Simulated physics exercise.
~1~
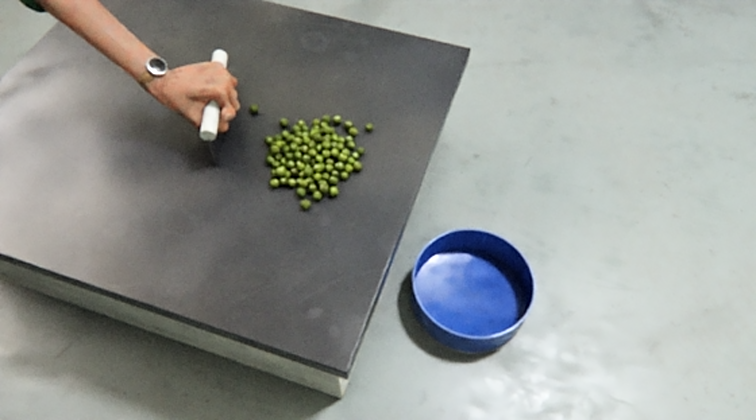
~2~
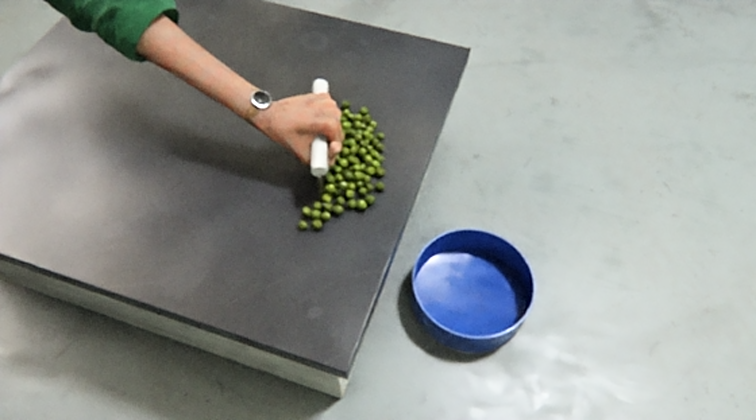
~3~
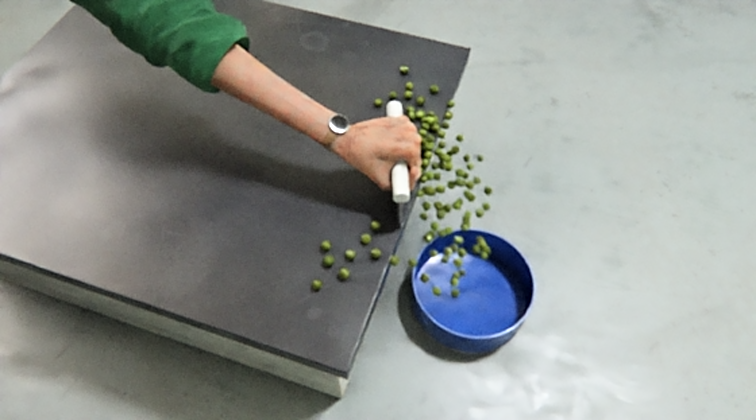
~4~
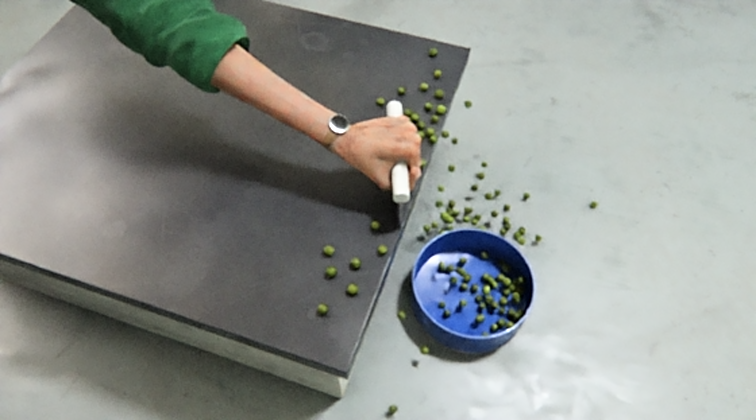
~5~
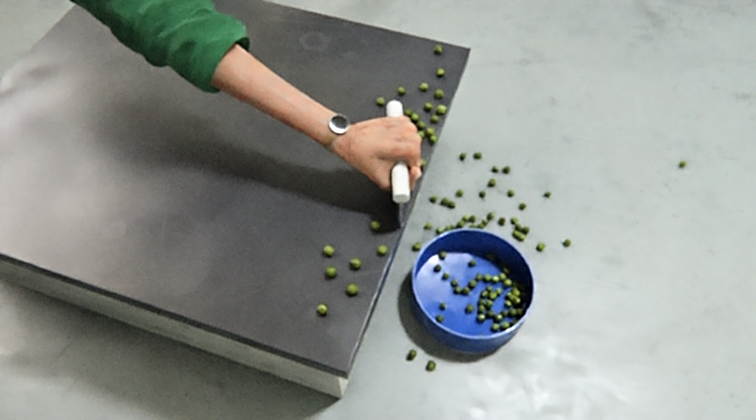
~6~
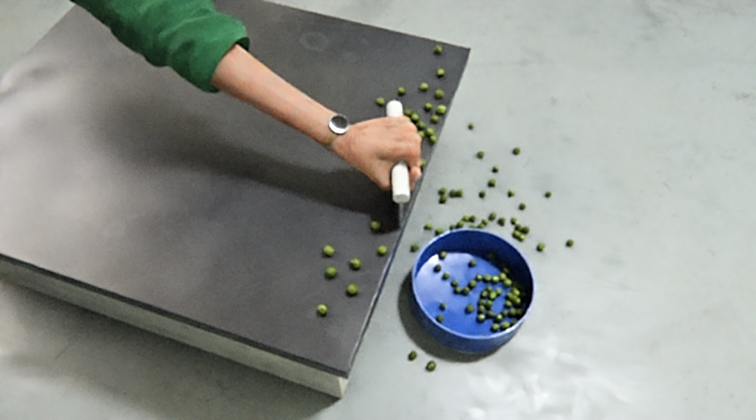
A hand in a green sleeve, wearing a wristwatch, grips a white-handled scraper beside a cluster of small green olives on a dark slab, seen from above at an angle. A round blue pot sits on the pale grey floor to the right, below the slab's edge. The hand pushes the scraper rightward, bunching the olives and driving them toward the edge. It stops there as many spill over, some dropping into the pot and others scattering and rolling across the floor. Finally the olives lie split between pot and floor, with a smaller share still on the slab.
